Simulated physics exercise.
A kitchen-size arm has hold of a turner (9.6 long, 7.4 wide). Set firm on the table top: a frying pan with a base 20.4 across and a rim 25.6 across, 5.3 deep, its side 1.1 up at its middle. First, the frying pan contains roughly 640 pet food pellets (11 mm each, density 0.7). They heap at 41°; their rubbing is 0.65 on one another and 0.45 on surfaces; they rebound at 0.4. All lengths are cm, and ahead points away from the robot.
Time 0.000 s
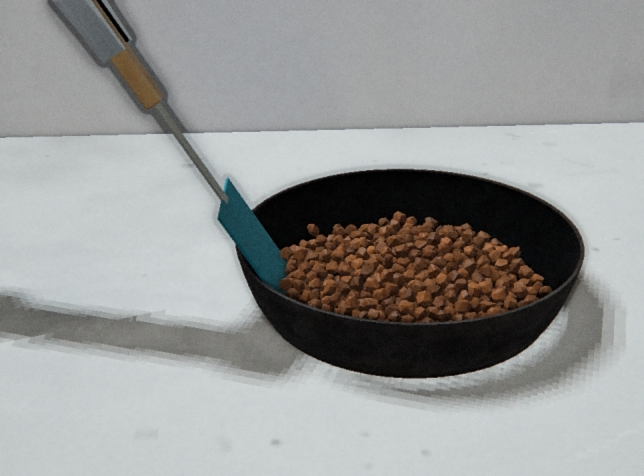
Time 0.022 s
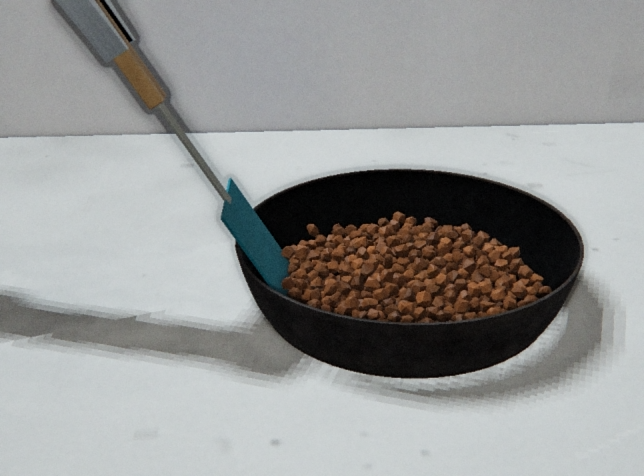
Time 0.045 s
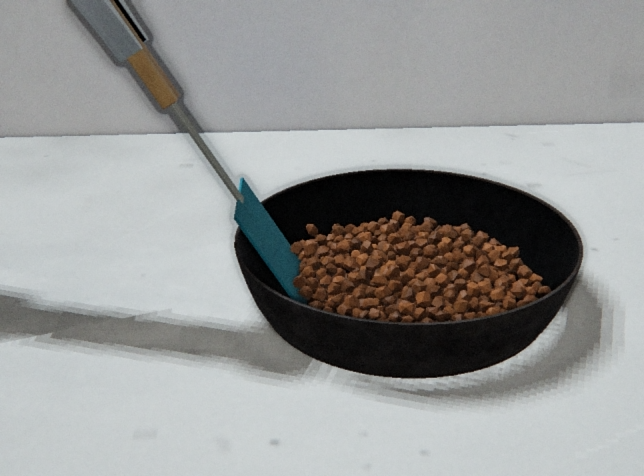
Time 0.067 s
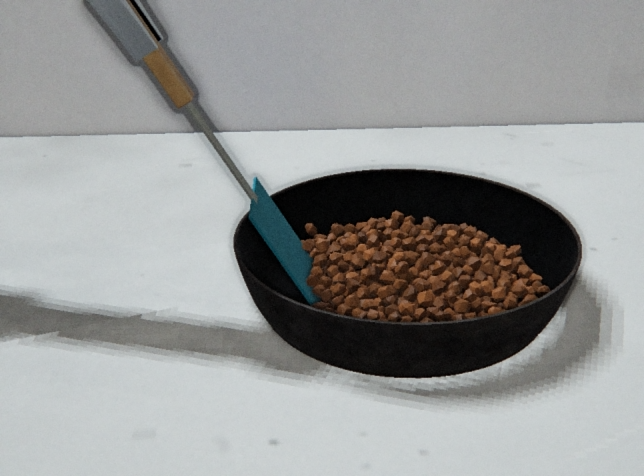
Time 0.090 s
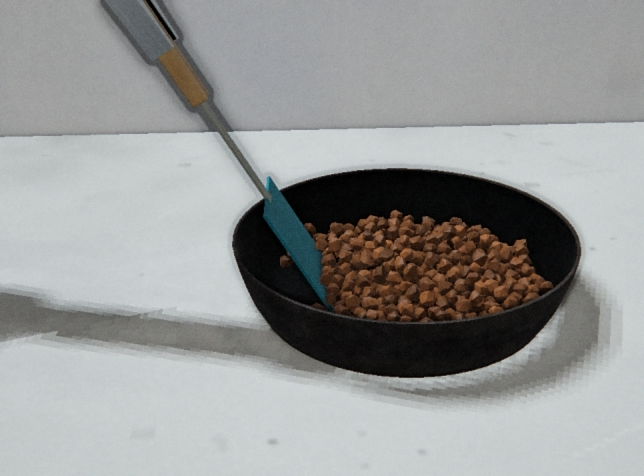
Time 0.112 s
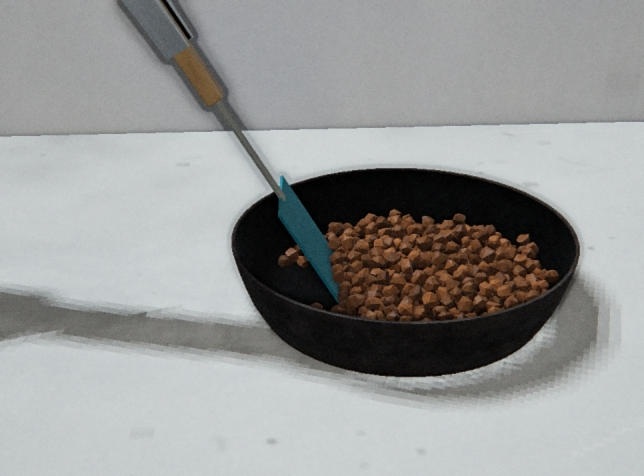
A teal turner held by a robot arm slides rightward through brown pellets in a black pan.
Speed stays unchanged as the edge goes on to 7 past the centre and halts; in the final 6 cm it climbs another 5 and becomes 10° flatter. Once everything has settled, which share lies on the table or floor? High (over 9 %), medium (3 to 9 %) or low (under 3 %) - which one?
Low, under 3 %.
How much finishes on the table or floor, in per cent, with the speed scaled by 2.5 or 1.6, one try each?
Around 15 per cent, then around 10 per cent, would end on the table or floor.
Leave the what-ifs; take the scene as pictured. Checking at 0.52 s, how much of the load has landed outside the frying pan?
Some 2 per cent of the load.
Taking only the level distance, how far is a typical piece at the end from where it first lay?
3 cm.
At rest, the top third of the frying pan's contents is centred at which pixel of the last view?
Roughly (512, 254).
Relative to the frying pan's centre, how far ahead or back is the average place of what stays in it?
Ahead, by around 4.0 cm.
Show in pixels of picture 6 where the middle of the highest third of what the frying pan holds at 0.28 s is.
I'd say close to (473, 250).
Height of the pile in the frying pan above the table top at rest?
Close to 6.5 centimetres high.
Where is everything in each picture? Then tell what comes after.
In the first frame, turner top edge at (223, 197), sloping 60°; upper third of the load around (406, 269), from x 285 to 545, top at y 220; 637 in the frying pan.
In the second frame, turner top edge at (226, 197), sloping 60°; upper third of the load around (405, 268), from x 290 to 545, top at y 220.
In the third frame, turner top edge at (238, 197), sloping 60°; upper third of the load around (403, 265), from x 285 to 545, top at y 220.
In the fourth frame, turner top edge at (252, 196), sloping 60°; upper third of the load around (408, 261), from x 285 to 545, top at y 220.
In the fifth frame, turner top edge at (266, 195), sloping 60°; upper third of the load around (415, 261), from x 285 to 545, top at y 220.
In the sixth frame, turner top edge at (280, 195), sloping 60°; upper third of the load around (426, 260), from x 285 to 550, top at y 215; 637 in the frying pan.
By 0.20 s, sloping 60°, highest piece 5 above the table; 637 in the frying pan.
By 0.28 s, sloping 55°, highest piece 7 above the table; 637 in the frying pan.
By 0.52 s, sloping 50°, highest piece 6 above the table; 628 in the frying pan, 7 on the table or floor, 2 on the blade or in flight.
By 1.57 s, sloping 50°, highest piece 6 above the table; 628 in the frying pan, 9 on the table or floor.
Final count, 628 in the frying pan, 9 on the table or floor. That is 1 % on the table or floor.
